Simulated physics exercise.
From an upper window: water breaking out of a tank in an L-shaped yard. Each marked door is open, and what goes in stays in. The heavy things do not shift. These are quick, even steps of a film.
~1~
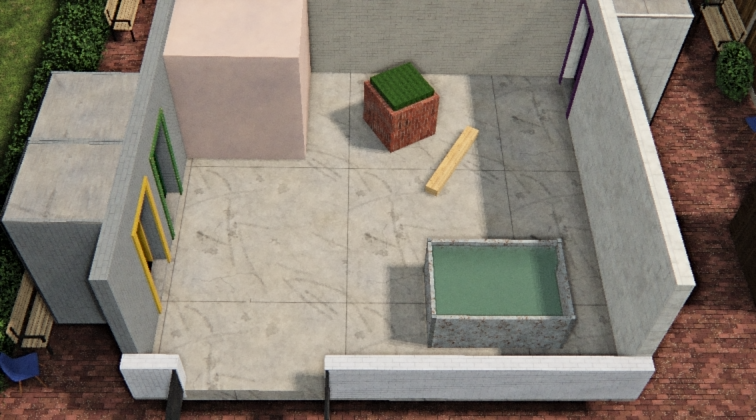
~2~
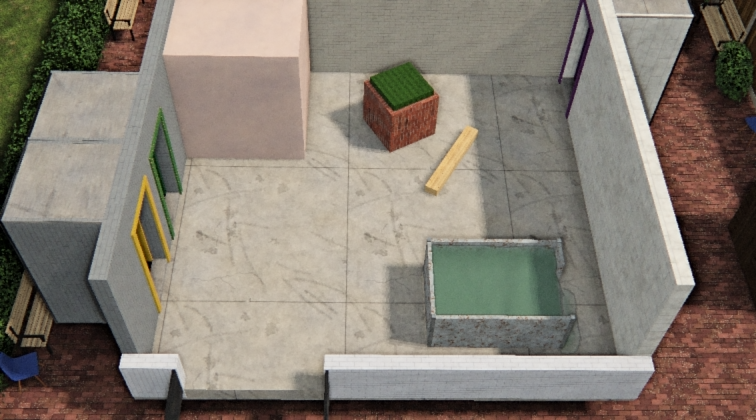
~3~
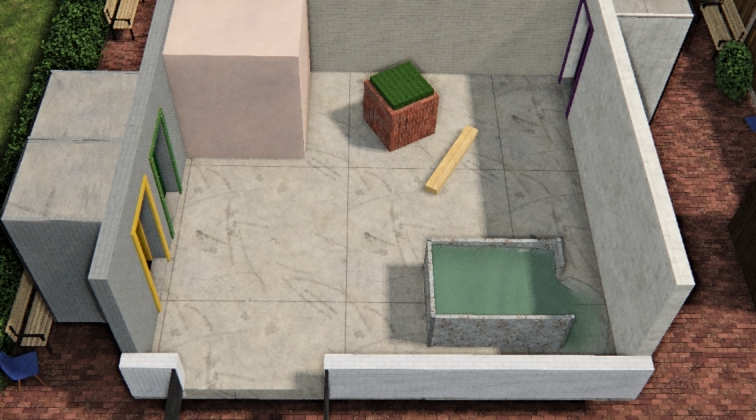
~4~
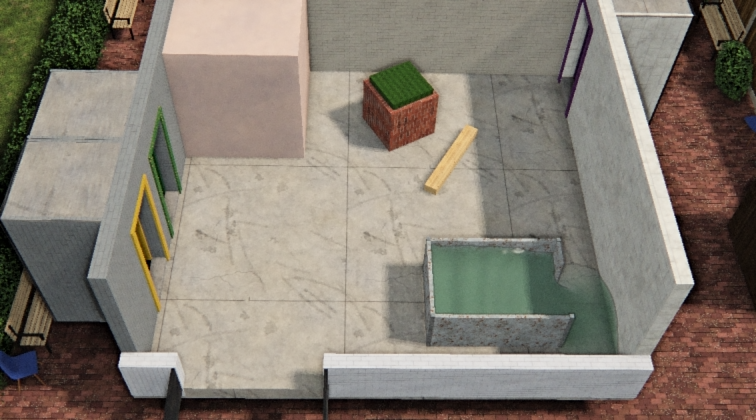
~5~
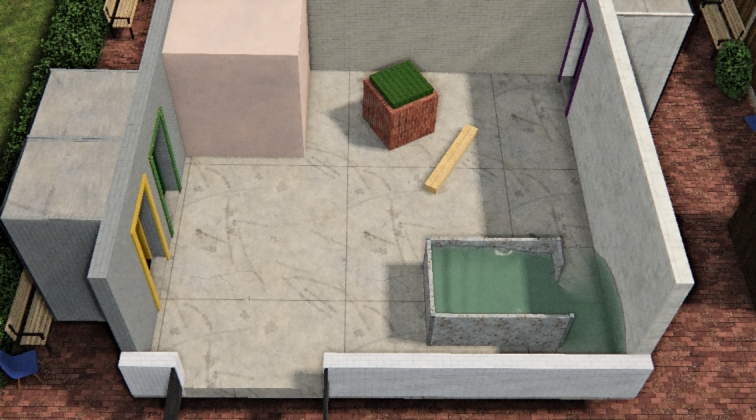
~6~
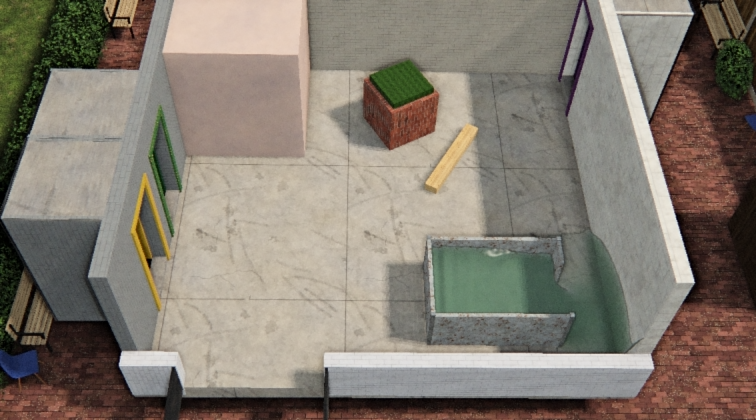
Green water pouring out through a gap in the right side of a stone tank and spreading across a walled concrete yard.
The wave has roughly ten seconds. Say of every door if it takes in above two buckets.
The yellow door holds within the limit; the green door holds within the limit; the purple door holds within the limit.
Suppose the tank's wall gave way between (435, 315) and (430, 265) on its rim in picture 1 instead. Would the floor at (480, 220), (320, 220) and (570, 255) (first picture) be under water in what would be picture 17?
One after the other: No water, under water, no water.
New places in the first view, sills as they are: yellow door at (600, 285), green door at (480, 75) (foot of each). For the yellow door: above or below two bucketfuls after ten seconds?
Then: Yellow goes over.
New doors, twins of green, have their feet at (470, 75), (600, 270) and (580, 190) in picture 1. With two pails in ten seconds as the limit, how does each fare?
In turn: Takes more, is over, lets less in.
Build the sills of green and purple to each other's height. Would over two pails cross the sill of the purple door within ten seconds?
My reading: Purple door passes that mark.
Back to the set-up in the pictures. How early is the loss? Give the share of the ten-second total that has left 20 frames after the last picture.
I make it 20 per cent.
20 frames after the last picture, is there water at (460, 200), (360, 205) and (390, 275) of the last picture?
As listed: Wet, dry, free of water.
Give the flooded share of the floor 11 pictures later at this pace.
Roughly 30 per cent.
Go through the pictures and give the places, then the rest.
In the first frame, the open tank at (498, 281) is whole and still.
In the second frame, the front is at a hidden place, out from the gap at (557, 310).
In the third frame, water pours out at (557, 311) and has run to (592, 292).
In the fourth frame, water pours out at (556, 311) and has run to (598, 274).
In the fifth frame, the front is at (593, 251), out from the gap at (556, 310).
In the sixth frame, water pours out at (556, 310) and has run to (590, 231).
A moment on, water covers 15 % of the floor; the yellow door not reached, the green door not reached, the purple door not reached.
Next, water covers 30 % of the floor; the yellow door not reached, the green door not reached, the purple door wet at the sill, nothing in.
Then, water covers 50 % of the floor; the yellow door wet at the sill, nothing in, the green door not reached, the purple door wet at the sill, nothing in.
Later, water covers 75 % of the floor; the yellow door under two buckets in, the green door wet at the sill, nothing in, the purple door wet at the sill, nothing in.
In the end, water covers 95 % of the floor; the yellow door under two buckets in, the green door wet at the sill, nothing in, the purple door wet at the sill, nothing in.
